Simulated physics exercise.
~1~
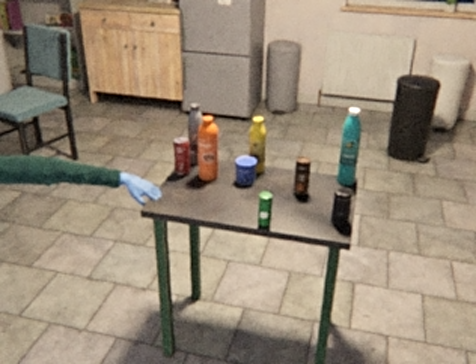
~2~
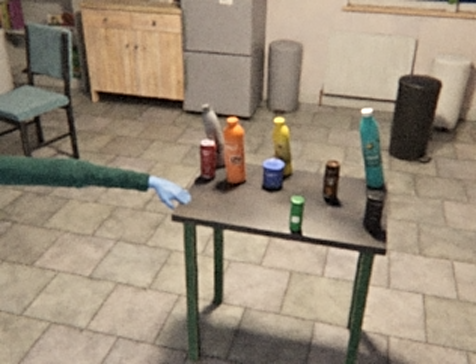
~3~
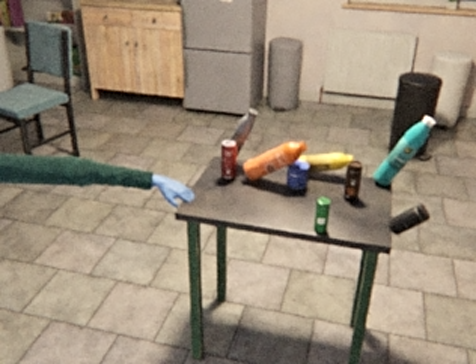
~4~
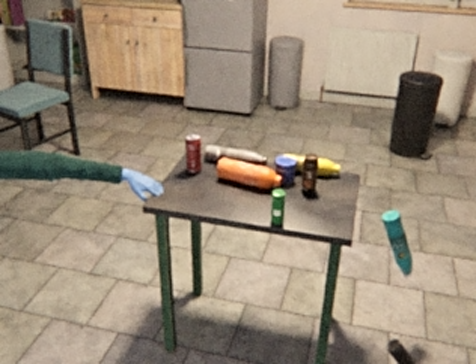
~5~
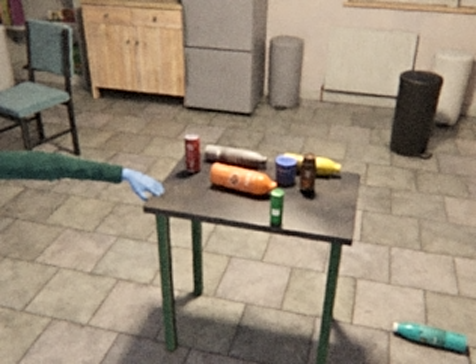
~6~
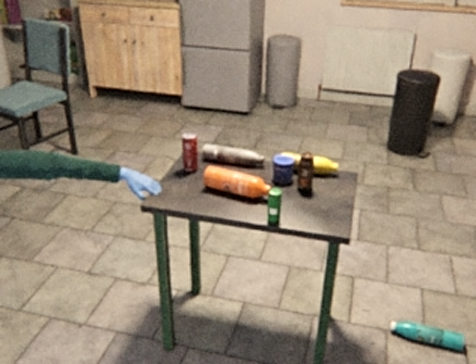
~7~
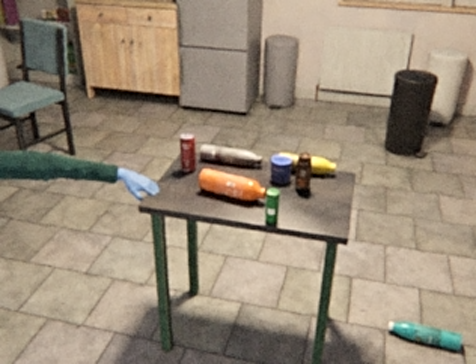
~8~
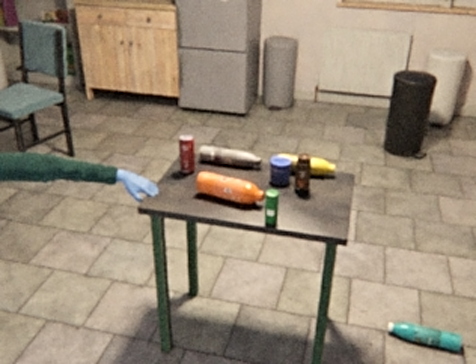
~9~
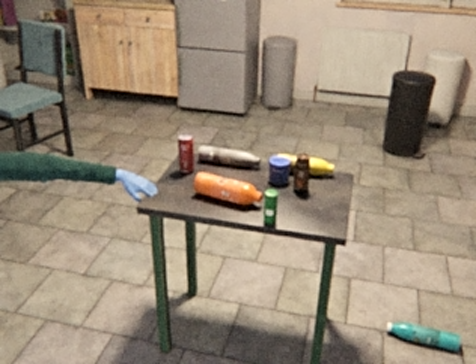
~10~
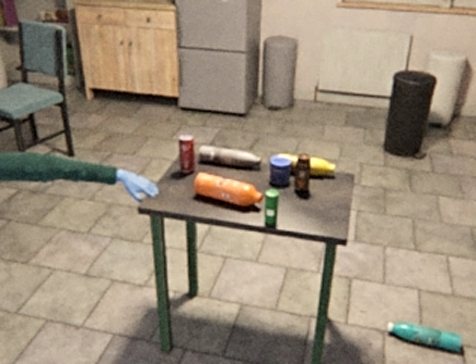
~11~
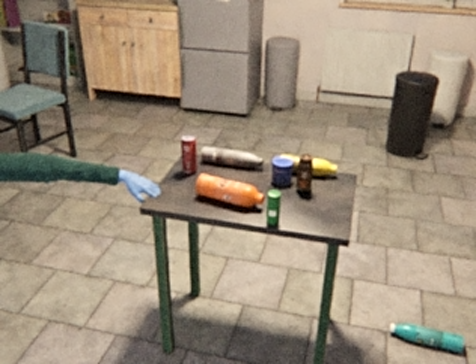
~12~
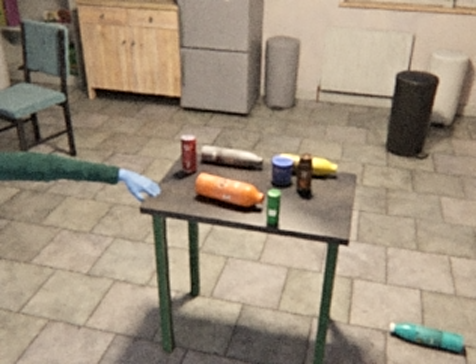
The clip opens on a small dark table with green legs, crowded with upright bottles and cans, while a gloved hand reaches in at its left edge. The table slides right with the hand beside it, and the taller bottles begin to lean. The yellow bottle drops onto its side as the orange, grey and turquoise ones tilt and the black jar tips at the right edge. The table jerks back left, and the turquoise bottle and black jar fall to the floor. Finally the orange, grey and yellow bottles lie on the tabletop among the upright red can, blue tin, brown can and green shaker, with the turquoise bottle lying on the tiles.
